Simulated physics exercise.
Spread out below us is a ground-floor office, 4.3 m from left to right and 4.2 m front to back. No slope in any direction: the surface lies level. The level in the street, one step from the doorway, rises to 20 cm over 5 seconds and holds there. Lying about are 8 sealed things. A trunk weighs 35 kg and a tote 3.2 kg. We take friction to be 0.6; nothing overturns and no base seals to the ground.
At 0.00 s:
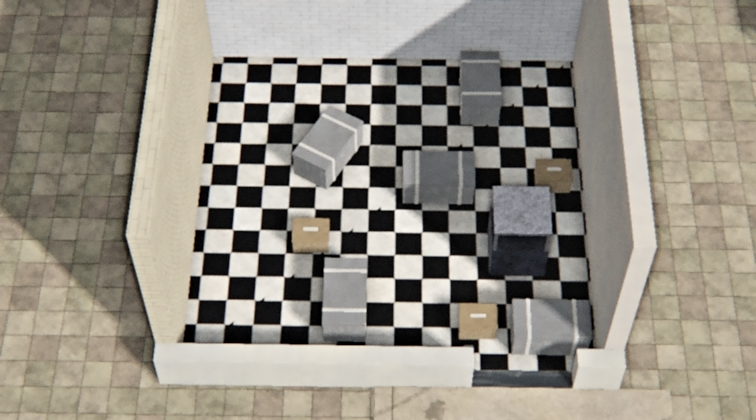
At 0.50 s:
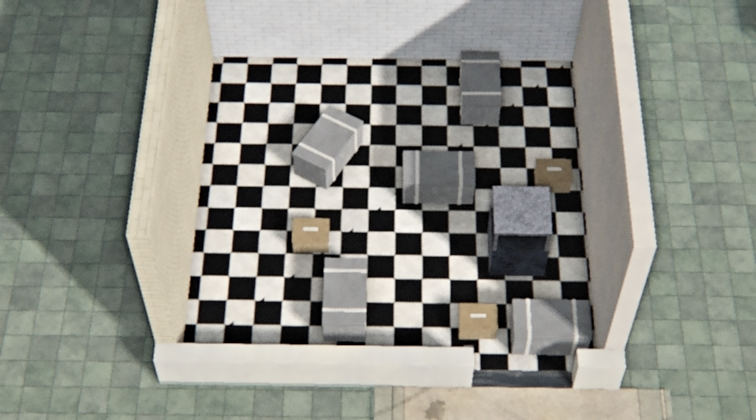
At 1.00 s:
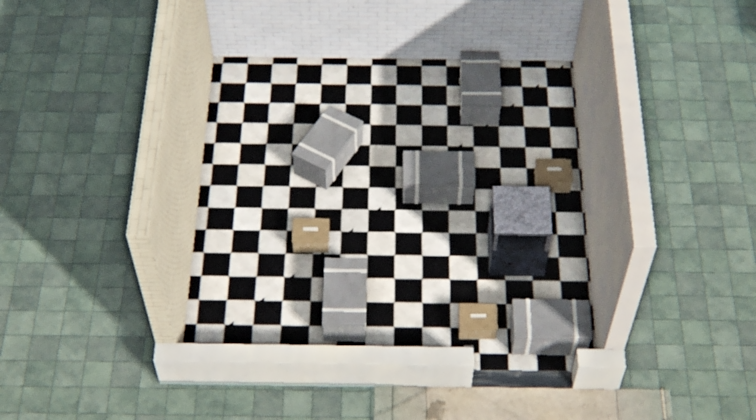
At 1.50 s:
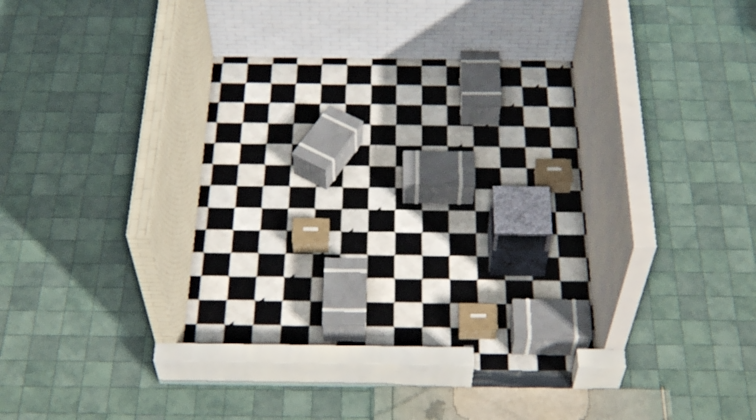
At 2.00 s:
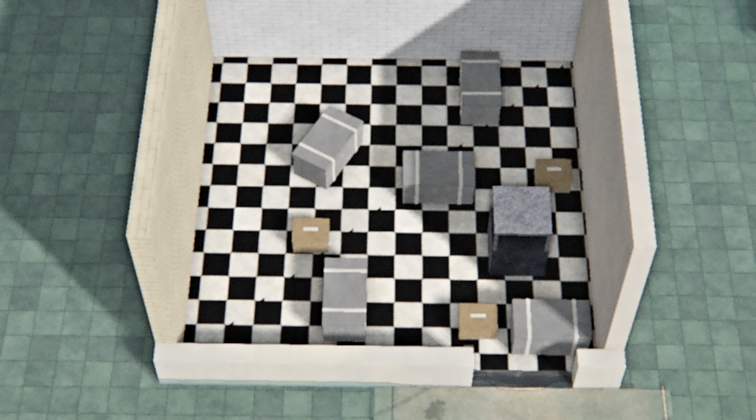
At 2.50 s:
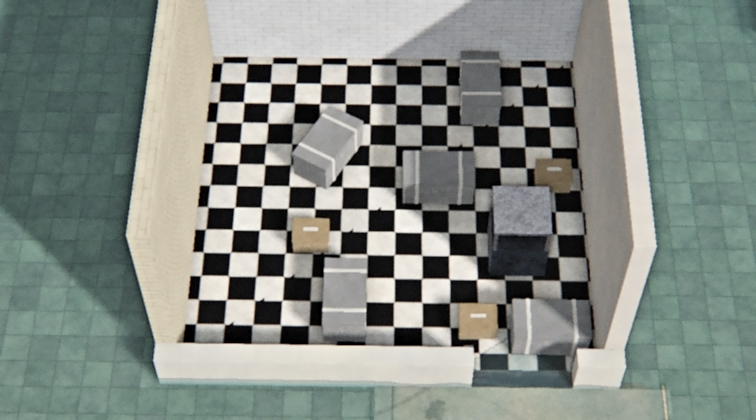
Seen from high above, a roofless ground-floor office with a black-and-white checkered floor and pale walls stands amid square paving. Grey trunks with light bands lie scattered about, with small tan boxes at left, right and near the bottom doorway, and a dark speckled block right of centre. Greenish water covers the paving outside, then a little darkens the doorway, while the objects and the camera stay still.
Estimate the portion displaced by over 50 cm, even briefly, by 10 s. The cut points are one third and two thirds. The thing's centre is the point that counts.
The result will fall in the middle range, a third to two thirds.
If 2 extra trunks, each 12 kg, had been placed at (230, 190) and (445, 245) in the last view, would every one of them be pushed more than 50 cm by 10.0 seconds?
In that order: Short of it, past it.
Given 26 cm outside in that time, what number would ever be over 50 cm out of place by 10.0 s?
Then it comes to 4.
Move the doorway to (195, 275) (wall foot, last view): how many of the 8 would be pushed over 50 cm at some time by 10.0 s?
Count: 3.
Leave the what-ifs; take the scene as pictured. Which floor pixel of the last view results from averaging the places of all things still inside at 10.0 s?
Close to (421, 189).
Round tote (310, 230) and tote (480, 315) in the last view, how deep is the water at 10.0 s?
Depths: Near 3 cm, then near 4 cm.
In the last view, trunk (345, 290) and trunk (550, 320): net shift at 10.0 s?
Respectively 0 and 50 centimetres.
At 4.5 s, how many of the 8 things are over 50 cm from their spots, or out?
By then 1.
After 3.5 s 0 of 8 are over 50 cm from their spots; 0 afloat.
After 4.5 s 1 of 8 are over 50 cm from their spots; 0 afloat.
After 7.0 s 2 of 8 are over 50 cm from their spots; 1 afloat.
After 10.0 s 4 of 8 are over 50 cm from their spots, and 4 have been at some point; 3 afloat.
